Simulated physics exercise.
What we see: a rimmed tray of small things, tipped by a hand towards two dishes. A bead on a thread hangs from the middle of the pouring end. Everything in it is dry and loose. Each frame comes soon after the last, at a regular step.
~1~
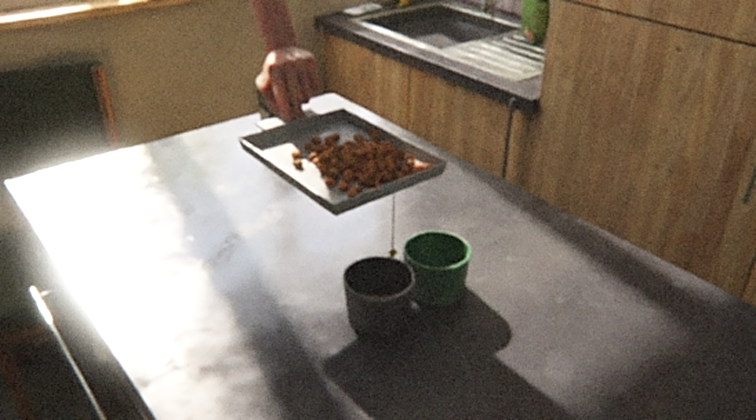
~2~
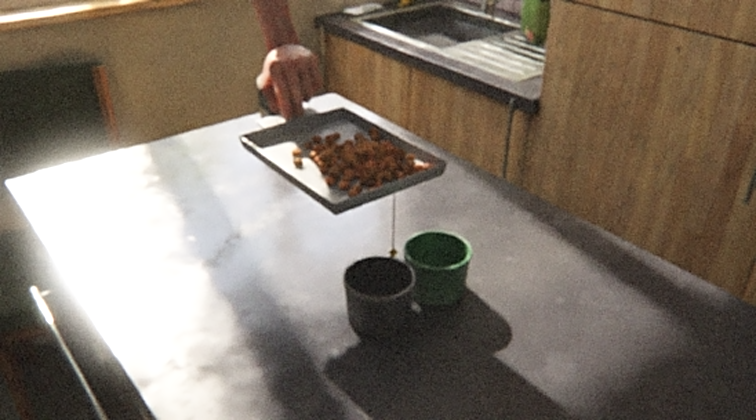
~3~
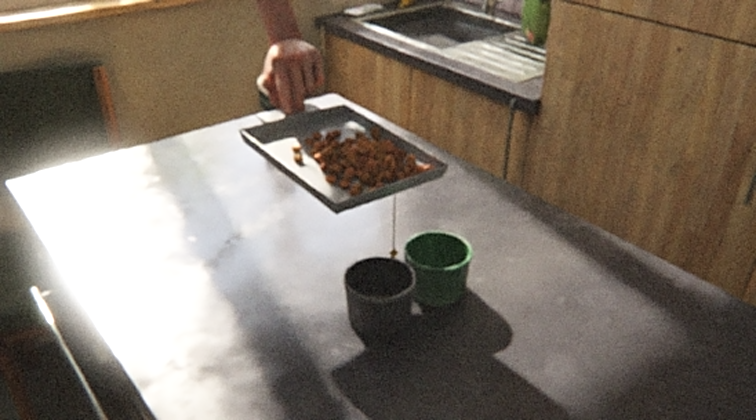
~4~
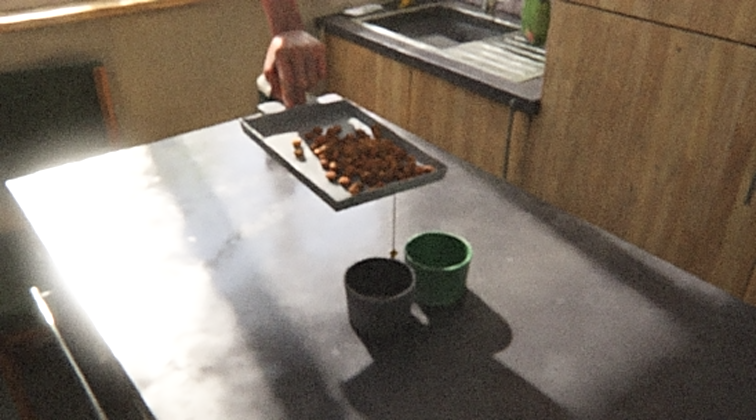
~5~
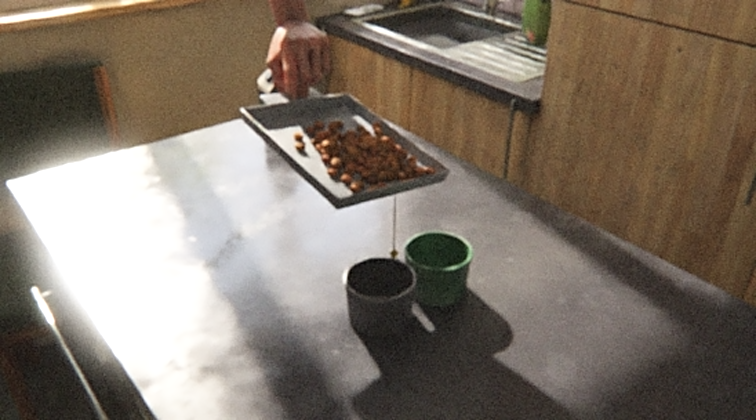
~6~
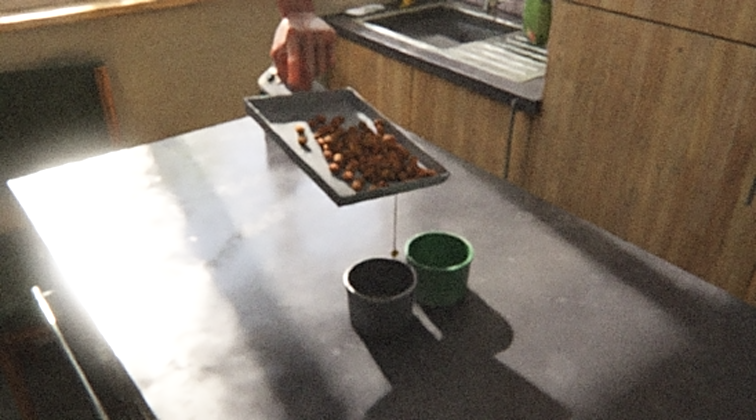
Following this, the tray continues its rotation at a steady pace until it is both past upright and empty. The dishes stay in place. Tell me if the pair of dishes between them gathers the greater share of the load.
The bulk is caught.
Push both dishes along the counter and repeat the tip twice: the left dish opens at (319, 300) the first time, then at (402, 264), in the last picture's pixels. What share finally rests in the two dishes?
About 0 and 70 per cent respectively.
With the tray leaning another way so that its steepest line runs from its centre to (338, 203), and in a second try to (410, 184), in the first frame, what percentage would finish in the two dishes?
Near 30 % and, after that, 60 %.
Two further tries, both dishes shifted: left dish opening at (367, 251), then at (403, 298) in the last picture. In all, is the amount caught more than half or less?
The dishes end up with the lesser share in the first try and the lesser share in the second.
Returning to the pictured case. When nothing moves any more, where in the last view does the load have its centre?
Somewhere around (440, 273) in the last picture.
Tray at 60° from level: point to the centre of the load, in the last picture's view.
Roughly (397, 146).
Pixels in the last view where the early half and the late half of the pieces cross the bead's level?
It goes through near (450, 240) first, then near (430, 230).
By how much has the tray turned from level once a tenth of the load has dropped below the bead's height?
About 85° of tilt.
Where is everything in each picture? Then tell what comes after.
Corners of the pouring end (335, 202) and (443, 161), level; middle of the load (362, 163), bits of cat kibble; left dish (401, 310); right dish (459, 280); bead on its thread (393, 253), in the first frame.
Corners of the pouring end (336, 202) and (444, 162), level; middle of the load (363, 162), in the second frame.
Corners of the pouring end (337, 201) and (445, 164), tipped barely, lowest at the right corner; middle of the load (364, 161), in the third frame.
Corners of the pouring end (338, 199) and (445, 167), tipped a little, lowest at the right corner; middle of the load (364, 159), in the fourth frame.
Corners of the pouring end (340, 197) and (446, 169), tipped a little, lowest at the right corner; middle of the load (365, 156), in the fifth frame.
Corners of the pouring end (342, 194) and (447, 172), tipped clearly, lowest at the right corner; middle of the load (367, 154); left dish (403, 311); right dish (461, 281), in the sixth frame.
Just after the last frame, tray tipped steeply; every one on the tray.
A moment on, tray tipped right over; about a tenth on the tray; the larger part in the right dish; about a tenth outside both; about a tenth in the air.
Further on, tray tipped past a quarter turn; almost all in the right dish; about a tenth outside both.
When it is over, tray tipped past a quarter turn; not one in the left dish; almost all in the right dish; about a tenth outside both.
